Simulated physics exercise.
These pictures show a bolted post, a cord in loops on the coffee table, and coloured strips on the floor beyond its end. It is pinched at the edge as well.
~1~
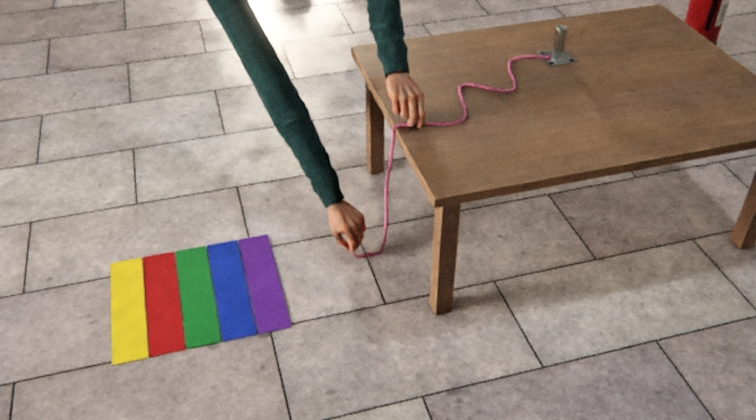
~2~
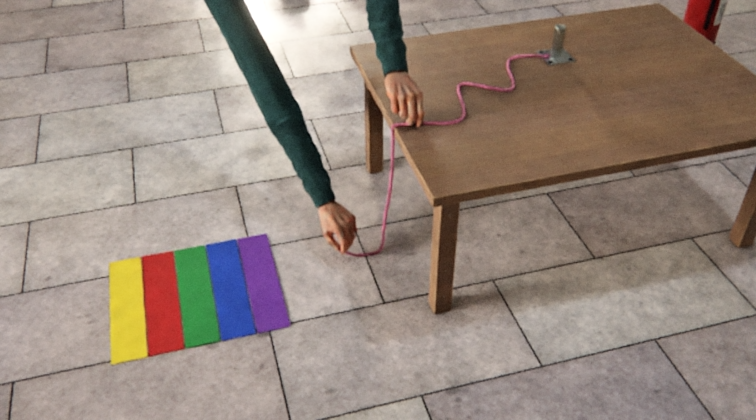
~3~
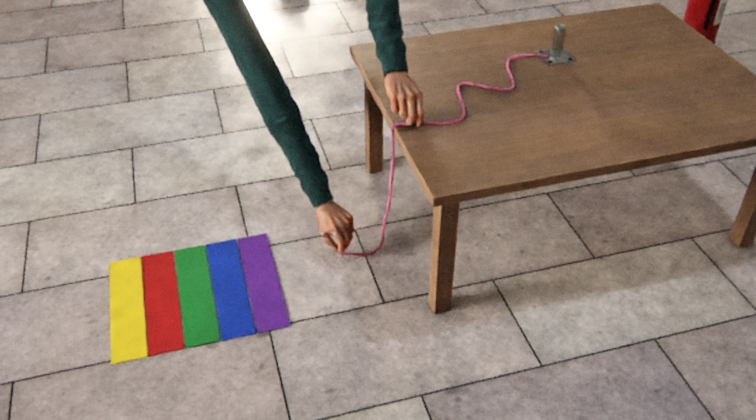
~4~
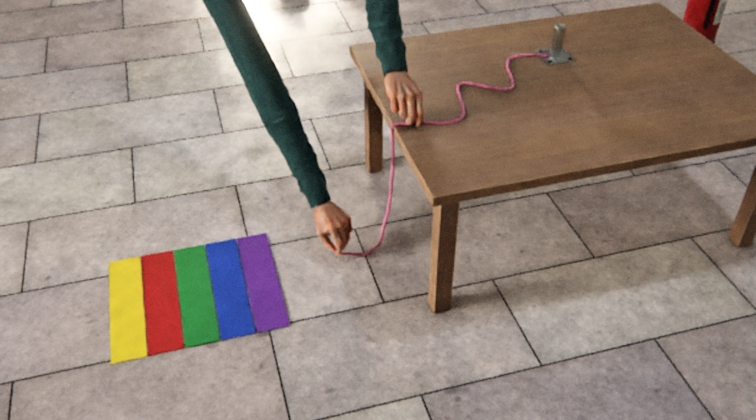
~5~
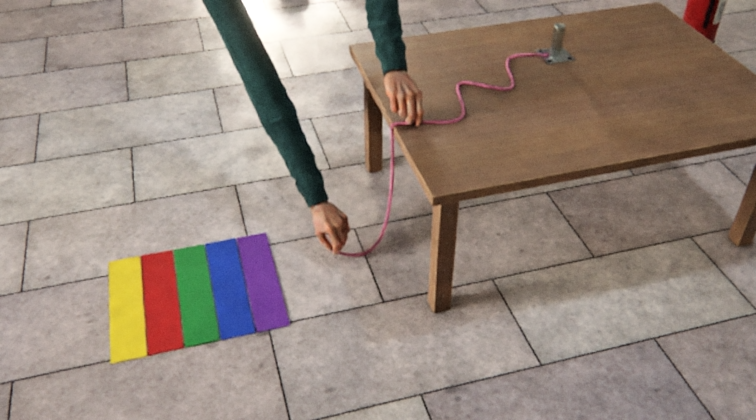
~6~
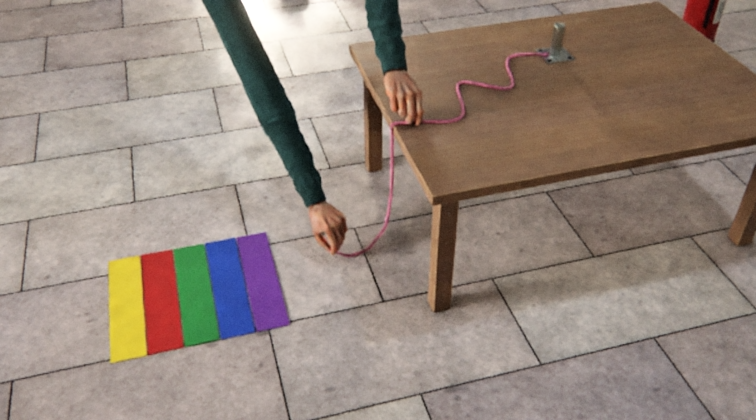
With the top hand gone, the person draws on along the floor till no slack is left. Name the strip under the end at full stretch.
It gets as far as the red strip.
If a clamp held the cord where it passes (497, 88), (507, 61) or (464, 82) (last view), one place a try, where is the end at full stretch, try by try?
About (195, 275), (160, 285) and (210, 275).
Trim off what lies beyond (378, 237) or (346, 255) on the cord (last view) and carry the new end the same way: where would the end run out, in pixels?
Near (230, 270) and (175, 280).
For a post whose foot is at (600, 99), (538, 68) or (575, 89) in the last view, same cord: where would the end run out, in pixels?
Near (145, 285), (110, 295) and (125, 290).
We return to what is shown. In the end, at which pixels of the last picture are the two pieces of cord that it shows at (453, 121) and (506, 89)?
They go to (364, 134) and to (465, 86).
Soon after, end near (221, 272); over blue.
After that, end near (177, 280); over green.
At the stop, end near (152, 285); over red. The red one.
